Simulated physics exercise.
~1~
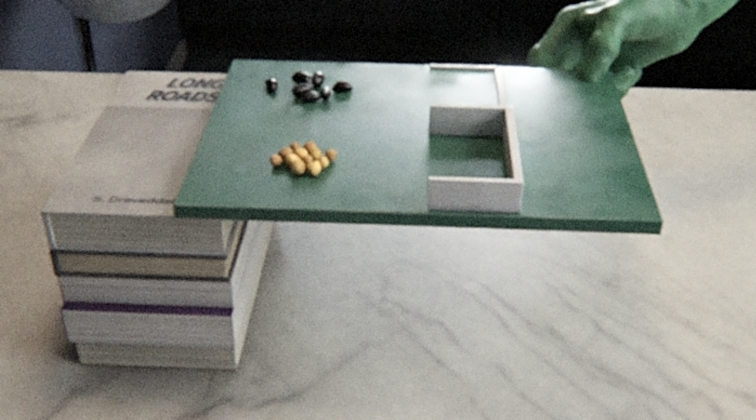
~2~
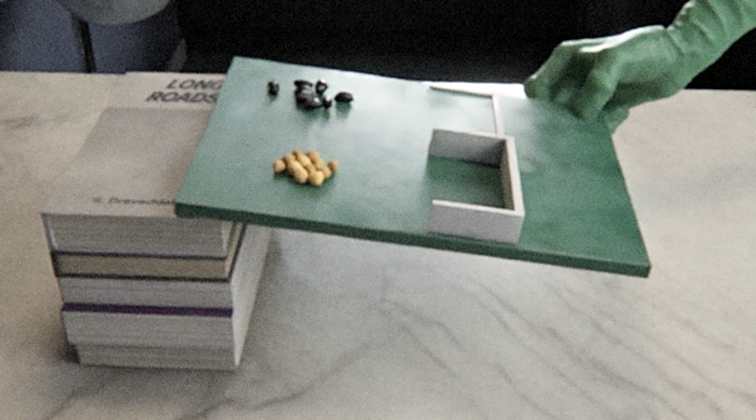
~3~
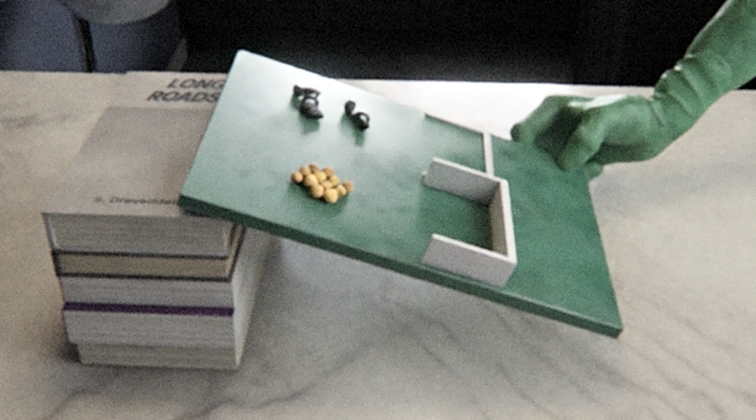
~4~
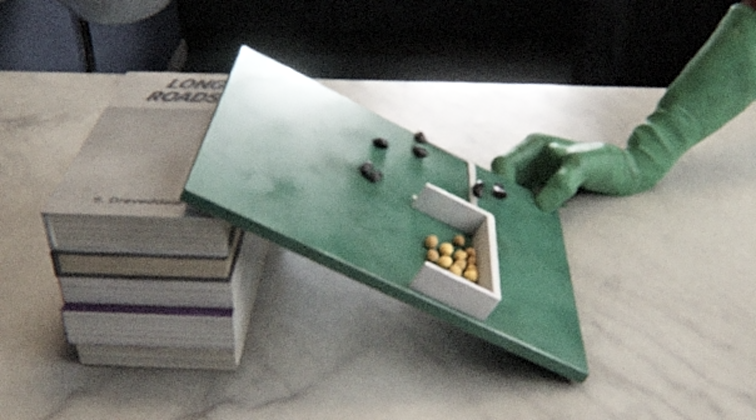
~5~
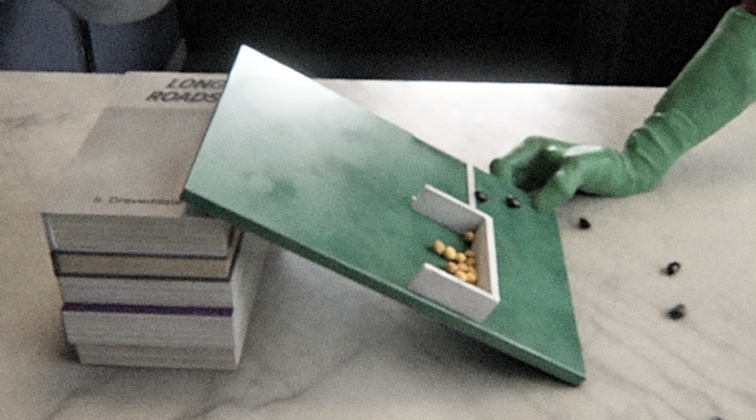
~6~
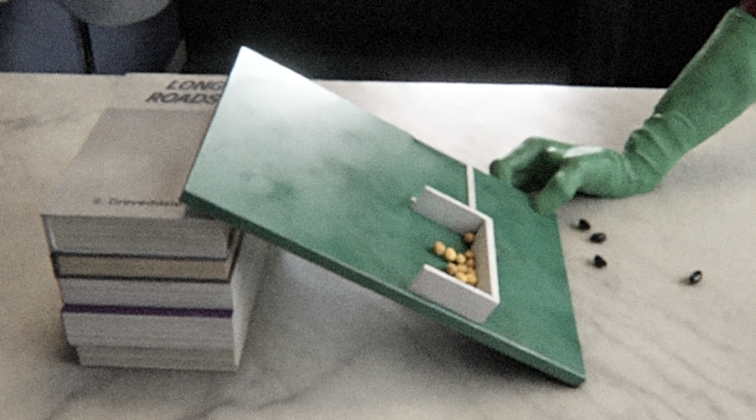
A green board, propped at its left end on a stack of books on a pale marble counter, is seen from slightly above by a gently swaying camera. A green-gloved hand holds its right end, and small black beans lie behind a heap of yellowish ones, each facing a pale barrier. The hand lowers the right end, and the board tilts steadily until both heaps slide down. The yellowish pieces gather inside the near, three-sided barrier and stay. The black ones pass the low far strip, roll off the board and come to rest scattered on the counter.
